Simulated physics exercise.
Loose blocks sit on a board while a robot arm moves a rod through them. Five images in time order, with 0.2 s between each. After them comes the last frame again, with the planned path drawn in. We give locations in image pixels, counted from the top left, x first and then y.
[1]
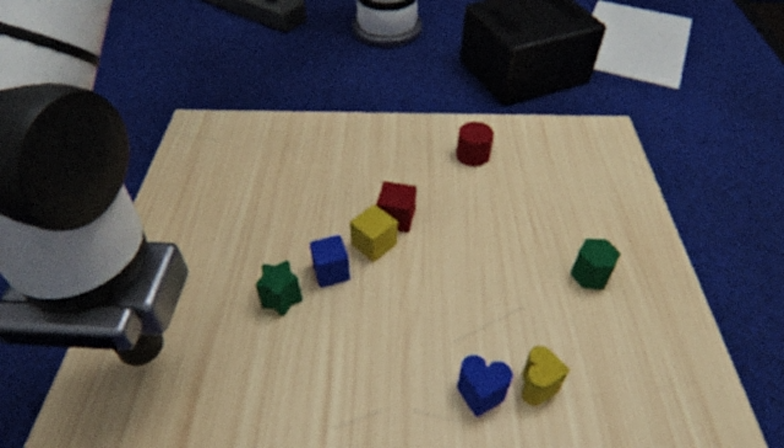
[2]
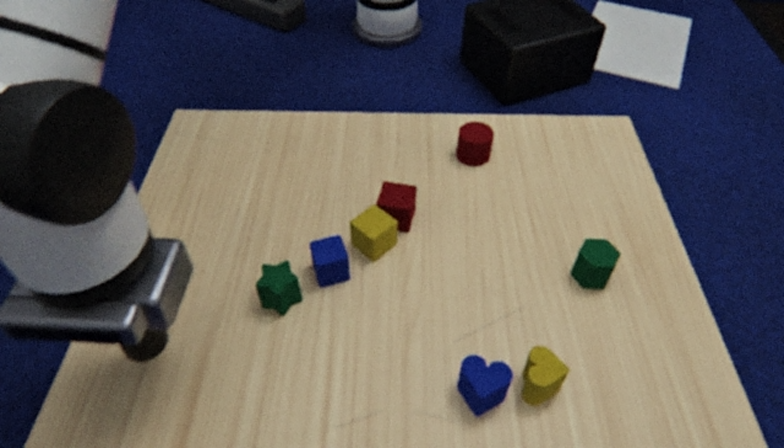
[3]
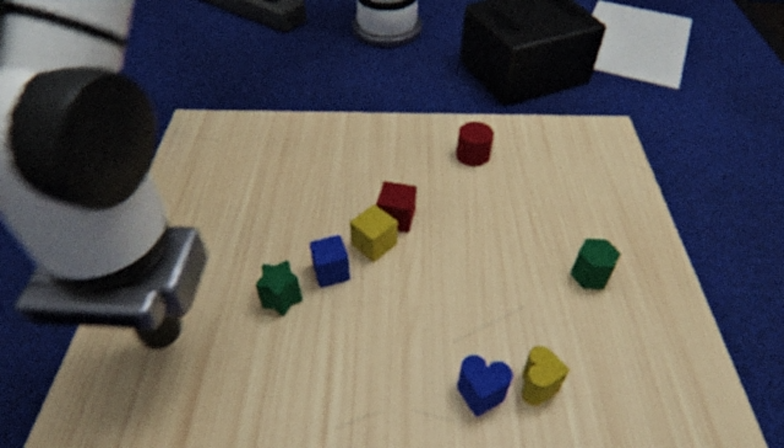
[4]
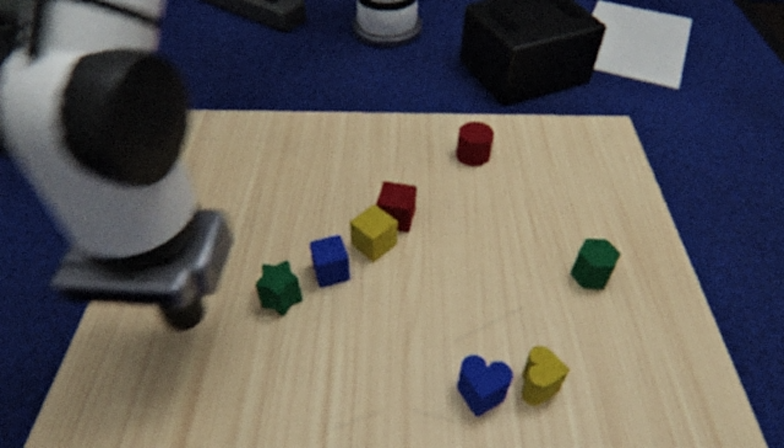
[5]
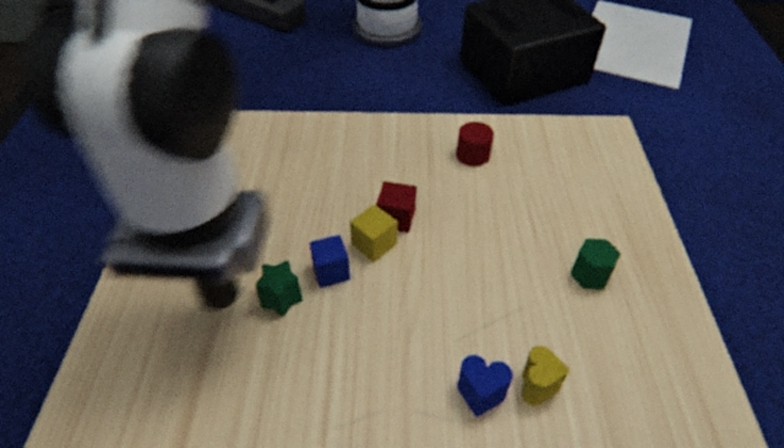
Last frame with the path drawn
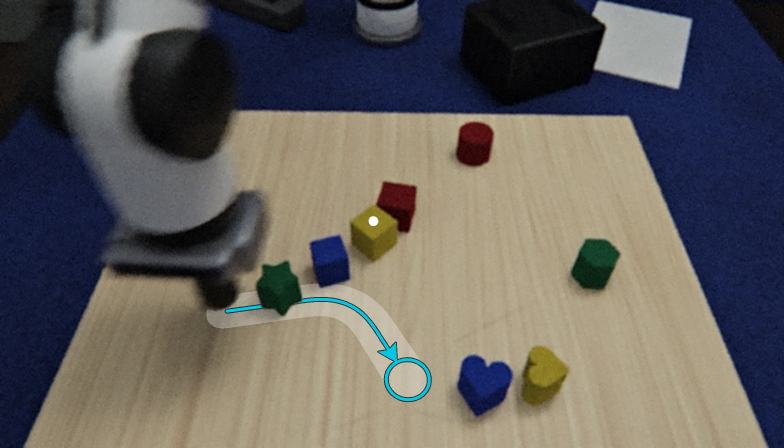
To begin with, a robot arm holds a rod at the left side of a wooden board scattered with small coloured blocks. The arm edges right, then swings faster up and to the right, bringing the rod close beside the green star, while all the blocks stay still.
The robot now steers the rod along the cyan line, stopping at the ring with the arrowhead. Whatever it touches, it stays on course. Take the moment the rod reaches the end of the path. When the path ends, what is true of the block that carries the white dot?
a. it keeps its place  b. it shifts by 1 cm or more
b.
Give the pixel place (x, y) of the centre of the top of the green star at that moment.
My best guess is (377, 261).
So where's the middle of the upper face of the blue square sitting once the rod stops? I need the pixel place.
The centre of its top will be at (369, 234).
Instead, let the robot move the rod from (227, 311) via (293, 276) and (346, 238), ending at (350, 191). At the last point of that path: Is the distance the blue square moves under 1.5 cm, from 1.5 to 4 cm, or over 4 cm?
Its displacement is between 1.5 and 4 cm.
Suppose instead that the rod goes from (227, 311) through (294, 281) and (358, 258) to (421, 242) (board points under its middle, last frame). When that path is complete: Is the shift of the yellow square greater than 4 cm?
Yes.
The drawn path runs from (227, 311) over (302, 301) and (368, 319) to (408, 379); the dot is on the yellow square.
The first path, step by step. One third of the way, rod at (299, 285); green star at (333, 267), turned 30° anticlockwise; blue square at (346, 241), turned 45° anticlockwise.
Two thirds of the way, rod at (368, 304); green star at (377, 261), turned 60° anticlockwise; blue square at (369, 234), turned 55° anticlockwise; yellow square at (385, 212), turned 25° anticlockwise; red square at (400, 189).
At the end, rod at (409, 364); green star at (377, 261), turned 60° anticlockwise; blue square at (369, 234), turned 55° anticlockwise; yellow square at (385, 212), turned 25° anticlockwise; red square at (400, 189).
